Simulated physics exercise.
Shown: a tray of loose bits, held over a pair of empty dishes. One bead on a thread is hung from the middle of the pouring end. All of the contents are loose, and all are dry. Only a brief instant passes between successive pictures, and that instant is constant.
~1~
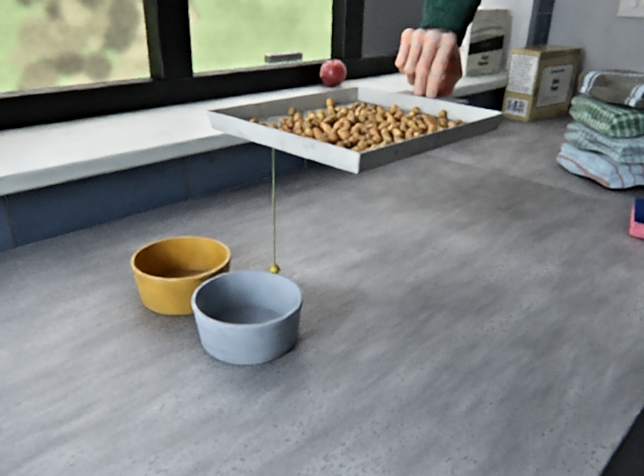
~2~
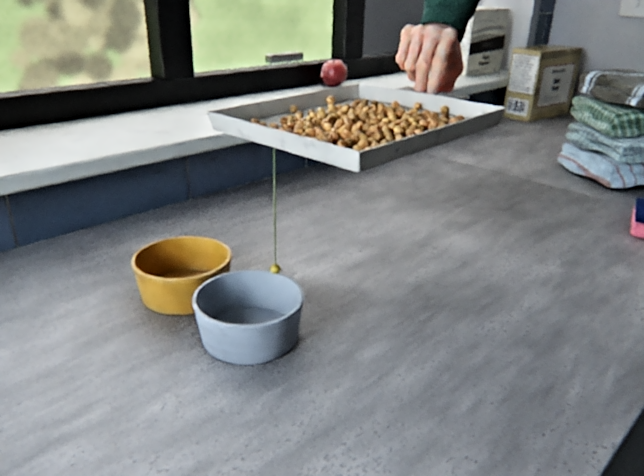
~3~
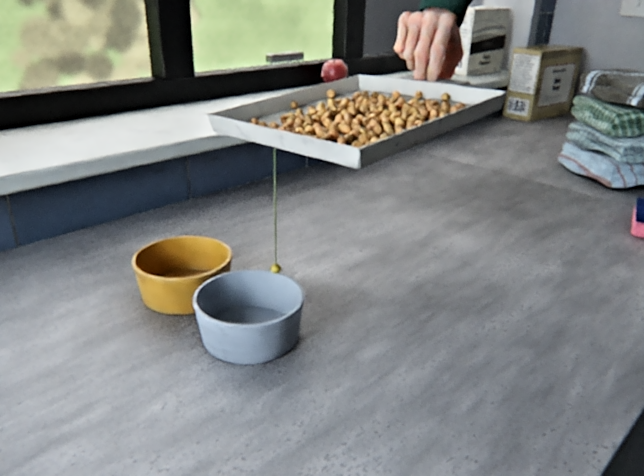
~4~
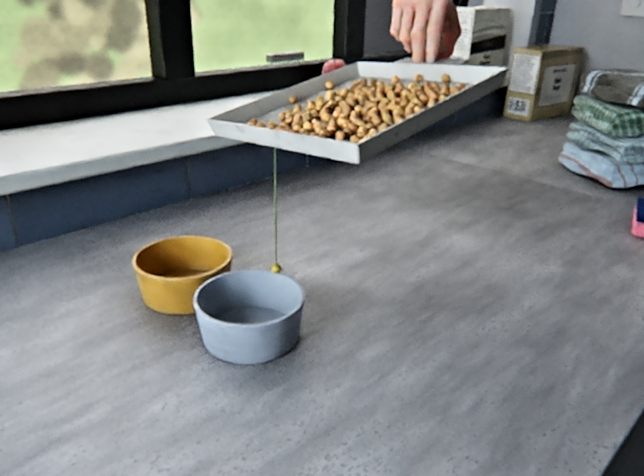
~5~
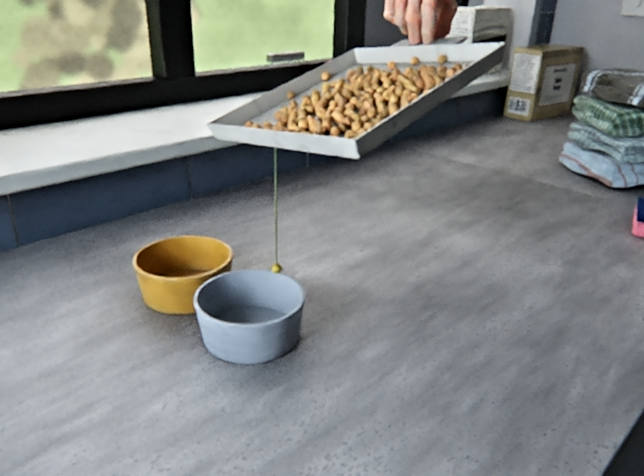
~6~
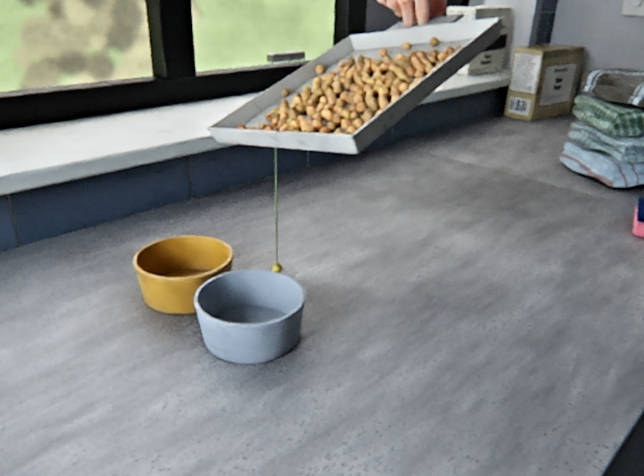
On a grey counter by a window, a hand raises the far end of a tray of brown pieces above two bowls.
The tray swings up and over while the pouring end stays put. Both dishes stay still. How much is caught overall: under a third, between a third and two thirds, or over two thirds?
Landed: Beyond two thirds.
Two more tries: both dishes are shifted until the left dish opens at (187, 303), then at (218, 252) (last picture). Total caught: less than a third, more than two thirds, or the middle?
Taking the tries in order: Below one third and beyond two thirds.
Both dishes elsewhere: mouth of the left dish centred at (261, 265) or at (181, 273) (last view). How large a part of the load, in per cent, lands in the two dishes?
Close to 20 in a hundred, then close to 60 in a hundred.
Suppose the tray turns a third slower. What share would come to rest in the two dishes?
Close to 90 in a hundred.
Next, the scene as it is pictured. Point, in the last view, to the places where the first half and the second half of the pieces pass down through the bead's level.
At (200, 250) for the first part, then at (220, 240) for the others.
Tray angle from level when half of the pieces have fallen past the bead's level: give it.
Near 95 degrees.
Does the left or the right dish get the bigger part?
Result: The one at left wins.
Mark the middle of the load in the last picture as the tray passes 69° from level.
The centre of the load shows up near (239, 133) in the last view.
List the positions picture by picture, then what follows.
Corners of the pouring end (212, 111) and (359, 151), level; middle of the load (360, 128), round wooden beads; left dish (141, 287); right dish (205, 333); bead on its thread (275, 269), in the first picture.
Corners of the pouring end (212, 111) and (359, 150), level; middle of the load (360, 126), in the second picture.
Corners of the pouring end (212, 114) and (358, 147), tipped barely, lowest at the left corner; middle of the load (361, 120), in the third picture.
Corners of the pouring end (211, 118) and (356, 142), tipped a little, lowest at the left corner; middle of the load (359, 111), in the fourth picture.
Corners of the pouring end (211, 122) and (354, 138), tipped clearly, lowest at the left corner; middle of the load (355, 102), about a tenth on the move, in the fifth picture.
Corners of the pouring end (212, 126) and (351, 133), tipped clearly, lowest at the left corner; middle of the load (345, 97), almost all on the move; left dish (143, 286); right dish (207, 332), in the sixth picture.
Just after the last frame, tray tipped steeply; the larger part on the tray; about a tenth in the left dish; roughly a quarter in the air.
A moment on, tray tipped past a quarter turn; just a few on the tray; about a tenth in the right dish; roughly two thirds in the left dish; about a tenth outside both; about a tenth in the air.
Further on, tray tipped past a quarter turn; about a tenth in the right dish; roughly two thirds in the left dish; roughly a quarter outside both.
When it is over, tray tipped past a quarter turn; about a tenth in the right dish; roughly two thirds in the left dish; roughly a quarter outside both.
